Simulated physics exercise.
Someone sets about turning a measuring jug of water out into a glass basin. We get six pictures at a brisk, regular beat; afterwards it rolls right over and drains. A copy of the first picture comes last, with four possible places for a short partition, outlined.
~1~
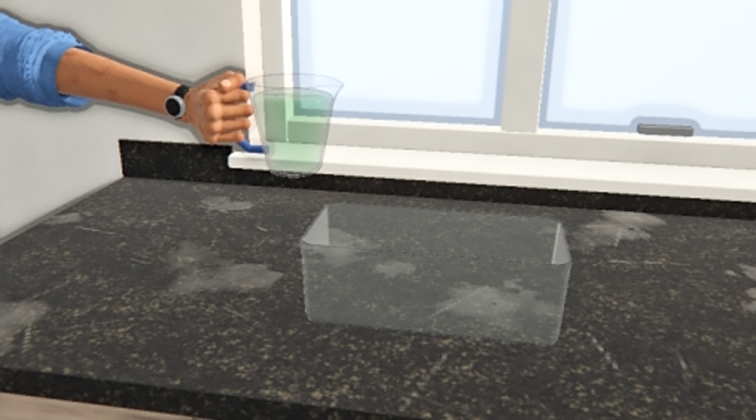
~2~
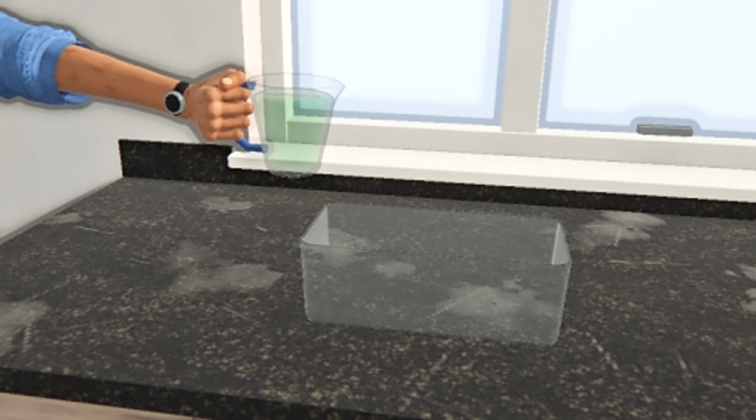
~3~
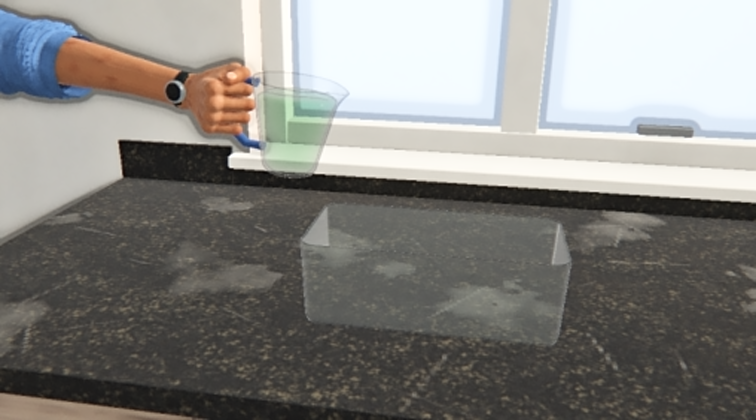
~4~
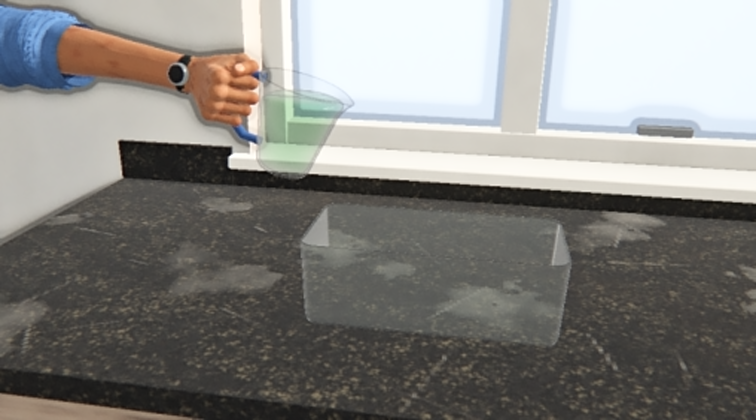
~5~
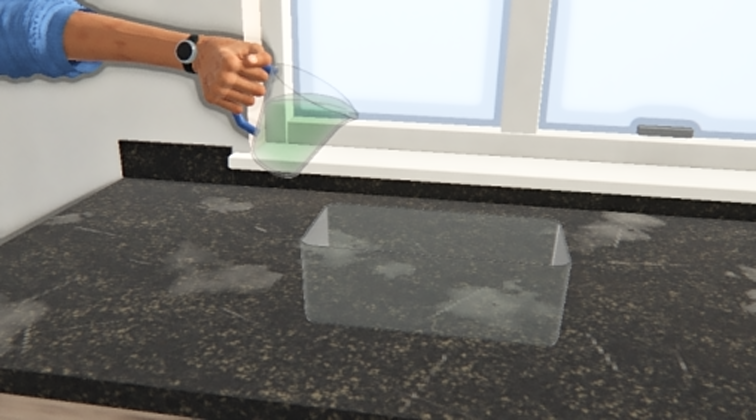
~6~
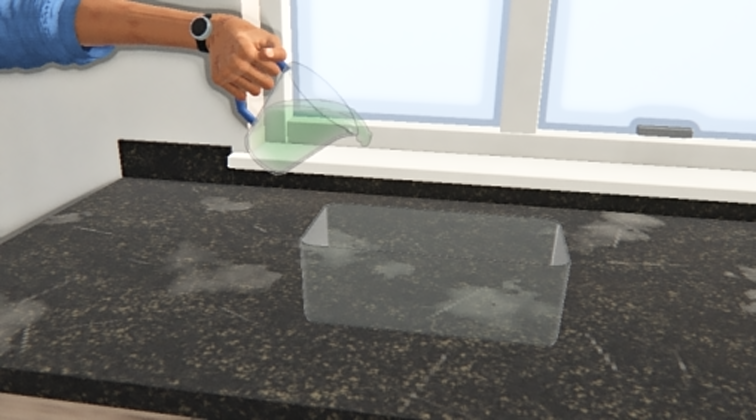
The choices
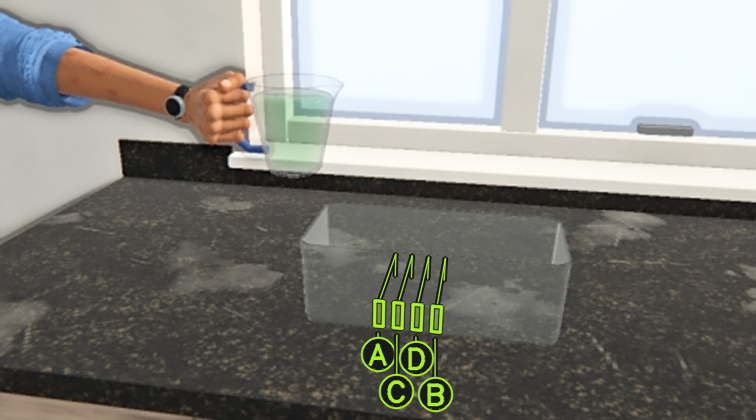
At first, a hand wearing a watch holds a clear jug of greenish water upright above a speckled dark counter, where an empty clear basin sits. The hand tilts the jug rightward, slightly and then steeply, and the water shifts toward the lip until a little edges over it.
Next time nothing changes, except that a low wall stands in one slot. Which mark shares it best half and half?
Best: A.
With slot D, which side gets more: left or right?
The left one.
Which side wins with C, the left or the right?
More ends on the left.
On the marked copy, A at (378, 332); B at (435, 338); C at (396, 334); D at (415, 336).
For slot A, about 50 % ends left of the wall and 47 % right of it; 3 % is lost outside.
For slot B, about 88 % ends left of the wall and 10 % right of it.
For slot C, about 73 % ends left of the wall and 24 % right of it; 3 % is lost outside.
For slot D, about 89 % ends left of the wall and 8 % right of it; 3 % is lost outside.
